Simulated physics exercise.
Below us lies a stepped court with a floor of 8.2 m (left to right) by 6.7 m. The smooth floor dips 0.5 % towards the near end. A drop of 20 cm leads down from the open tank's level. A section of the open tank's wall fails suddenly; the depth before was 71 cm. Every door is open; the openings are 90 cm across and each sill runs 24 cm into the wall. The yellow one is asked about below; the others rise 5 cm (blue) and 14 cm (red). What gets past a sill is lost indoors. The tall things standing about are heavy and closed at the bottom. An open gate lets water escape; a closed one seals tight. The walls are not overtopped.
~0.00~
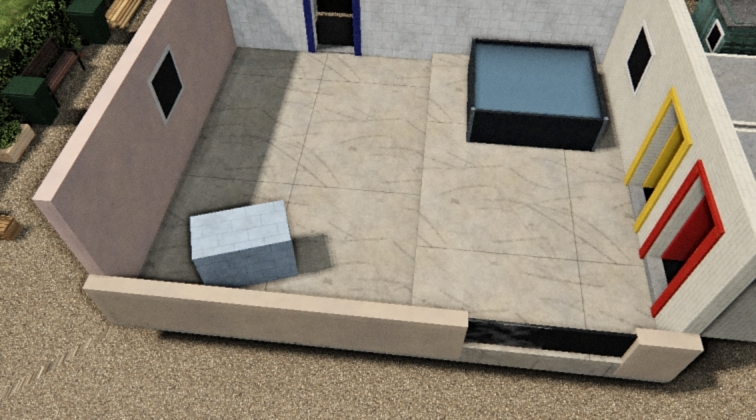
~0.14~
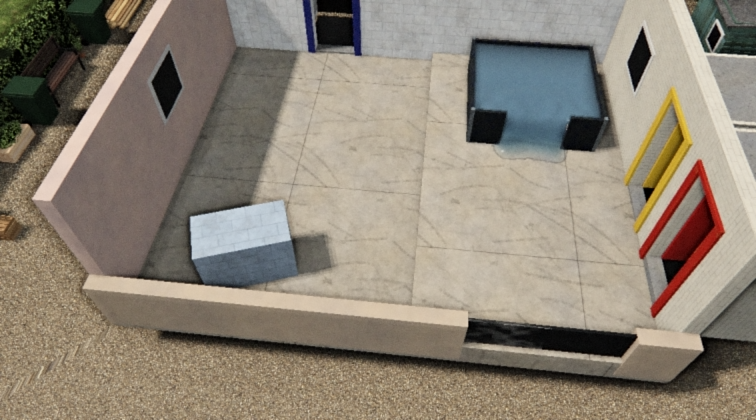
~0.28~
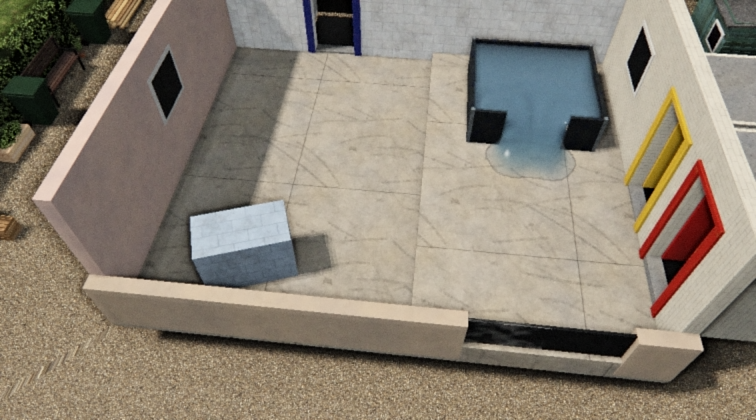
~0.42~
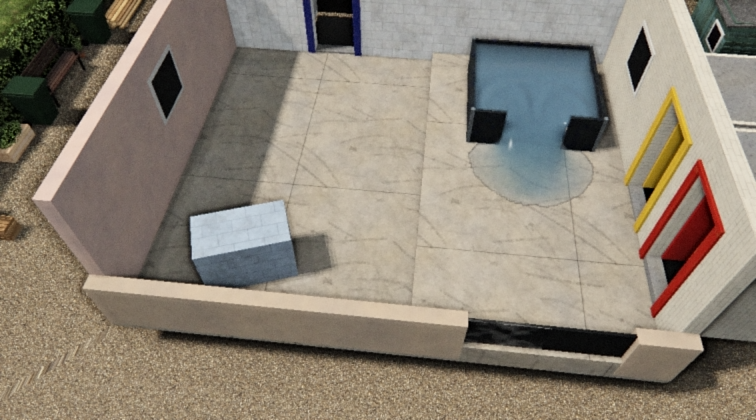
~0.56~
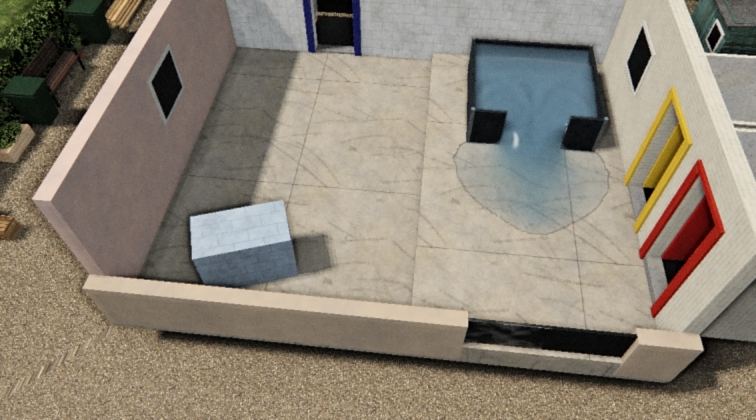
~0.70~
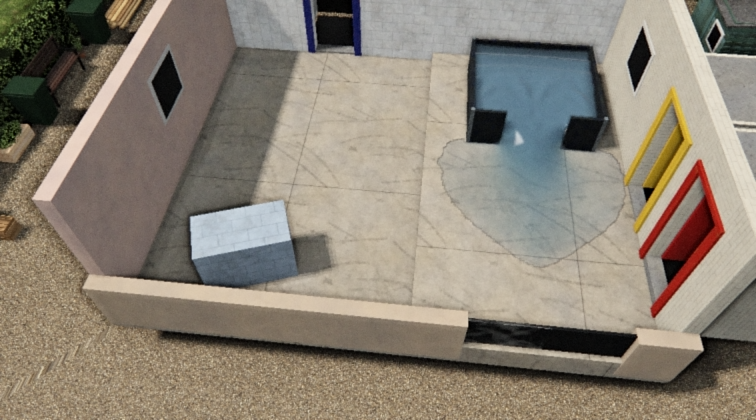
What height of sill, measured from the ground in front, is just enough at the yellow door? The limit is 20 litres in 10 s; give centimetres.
Some 8.5 cm above the ground.
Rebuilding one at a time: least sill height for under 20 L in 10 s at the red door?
About 18 cm at red.
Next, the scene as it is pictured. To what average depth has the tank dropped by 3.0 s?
Some 34 cm.
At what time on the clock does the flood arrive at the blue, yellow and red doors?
Blue 8.5 s, yellow 0.8 s, red 1.2 s.
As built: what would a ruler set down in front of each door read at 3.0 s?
In cm: Blue 0, yellow 8, red 21.
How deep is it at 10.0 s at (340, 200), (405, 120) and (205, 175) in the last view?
Roughly 8, 3 and 5 cm, in turn.
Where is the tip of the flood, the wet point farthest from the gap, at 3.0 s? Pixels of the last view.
At about (171, 308).
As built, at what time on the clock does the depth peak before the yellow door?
Around 1.6 s.
After 1.4 s water covers 25 % of the floor, deepest (38 cm) near (530, 154); 9 cm at the yellow door, 0 litres in over its 6 cm sill.
After 3.0 s water covers 40 % of the floor, deepest (31 cm) near (581, 343); 8 cm at the yellow door, 22 litres in over its 6 cm sill.
After 10.0 s water covers 90 % of the floor, deepest (14 cm) near (352, 326); 6 cm at the yellow door, 54 litres in over its 6 cm sill.
At the yellow door as built, the water arrived by 0.8 s and peaked near 11 cm at 1.6 s.
Run again over the same 10 s with other heights there, 44 litres in over 6.5 cm, 8 litres over 10.5 cm. The limit of 20 litres is kept from about 8.5 cm up.
